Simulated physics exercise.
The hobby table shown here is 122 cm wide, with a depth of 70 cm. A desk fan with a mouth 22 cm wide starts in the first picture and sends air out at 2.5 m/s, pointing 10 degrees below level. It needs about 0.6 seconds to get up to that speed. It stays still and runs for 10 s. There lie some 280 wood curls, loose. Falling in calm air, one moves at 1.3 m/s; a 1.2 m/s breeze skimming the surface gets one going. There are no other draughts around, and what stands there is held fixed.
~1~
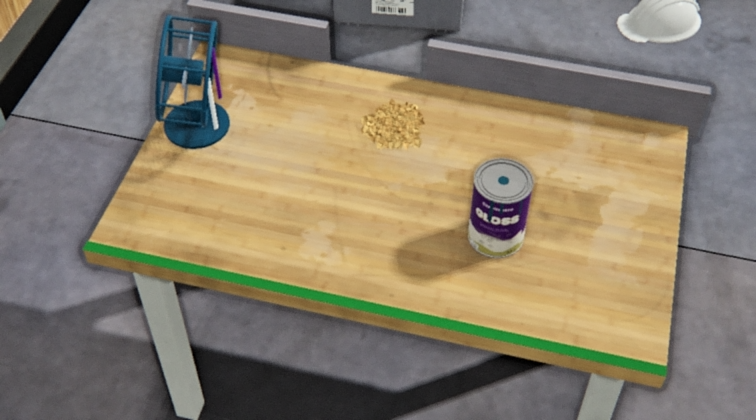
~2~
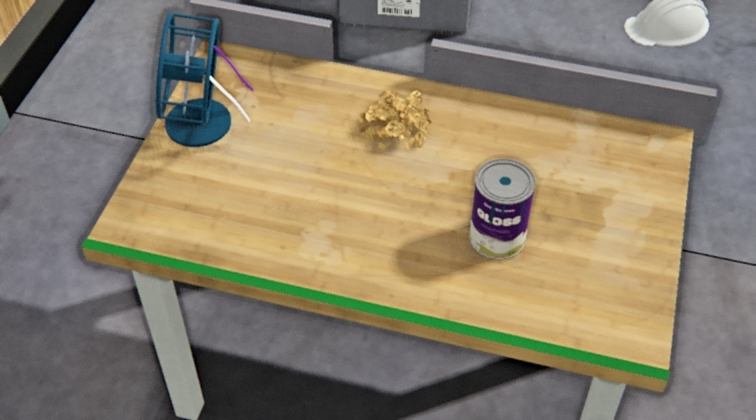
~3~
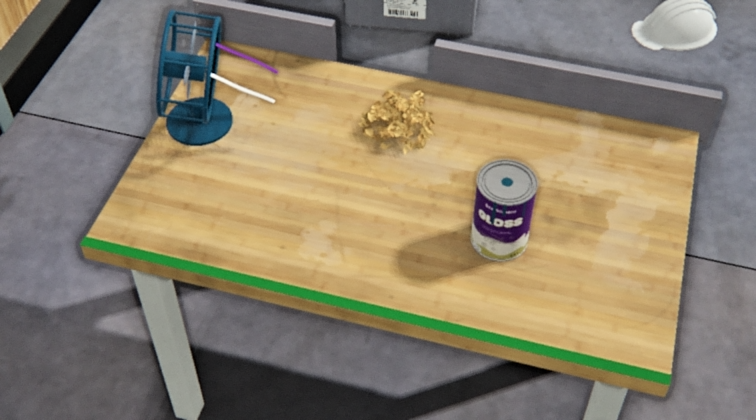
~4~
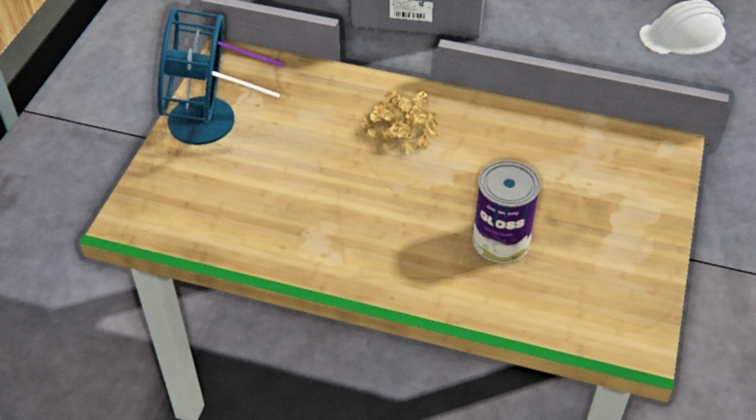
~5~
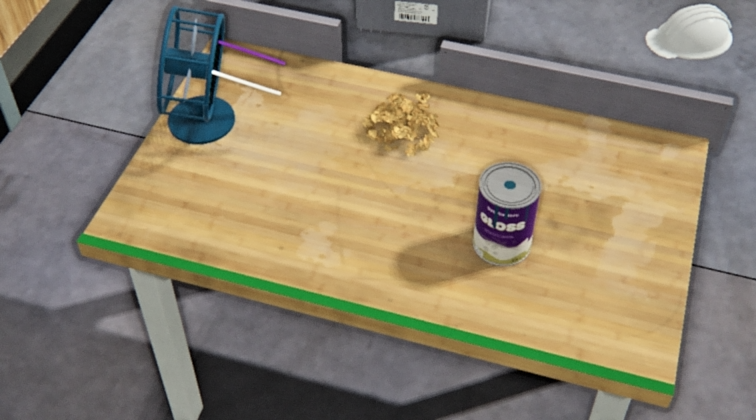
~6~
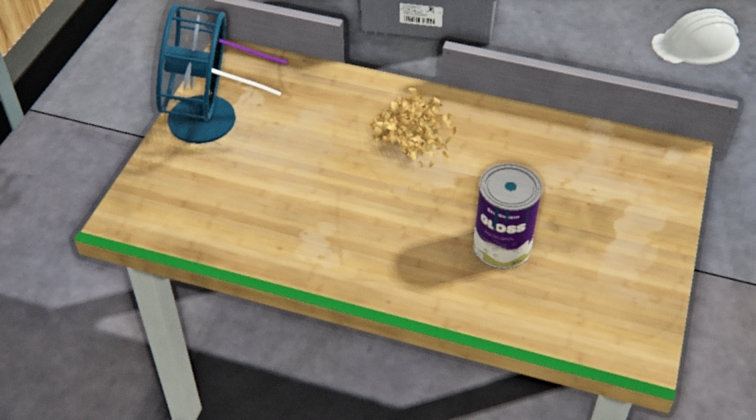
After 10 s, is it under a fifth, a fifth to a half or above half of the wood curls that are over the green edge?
Over the green edge by then: Fewer than one in five.
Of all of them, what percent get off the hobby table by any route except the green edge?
Close to 100 % of them.
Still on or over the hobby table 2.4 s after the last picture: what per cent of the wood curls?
Close to 1 in a hundred are still there.
Then, 1.2 s after the last picture, 2 % are on the move or not yet settled, 0 % are over the green edge.
Then, 2.4 s after the last picture, 1 % are on the move or not yet settled, 0 % are over the green edge.
Then, 4.7 s after the last picture, 1 % are on the move or not yet settled, 0 % are over the green edge.
Then, 9.2 s after the last picture, at the end, 0 % are over the green edge.
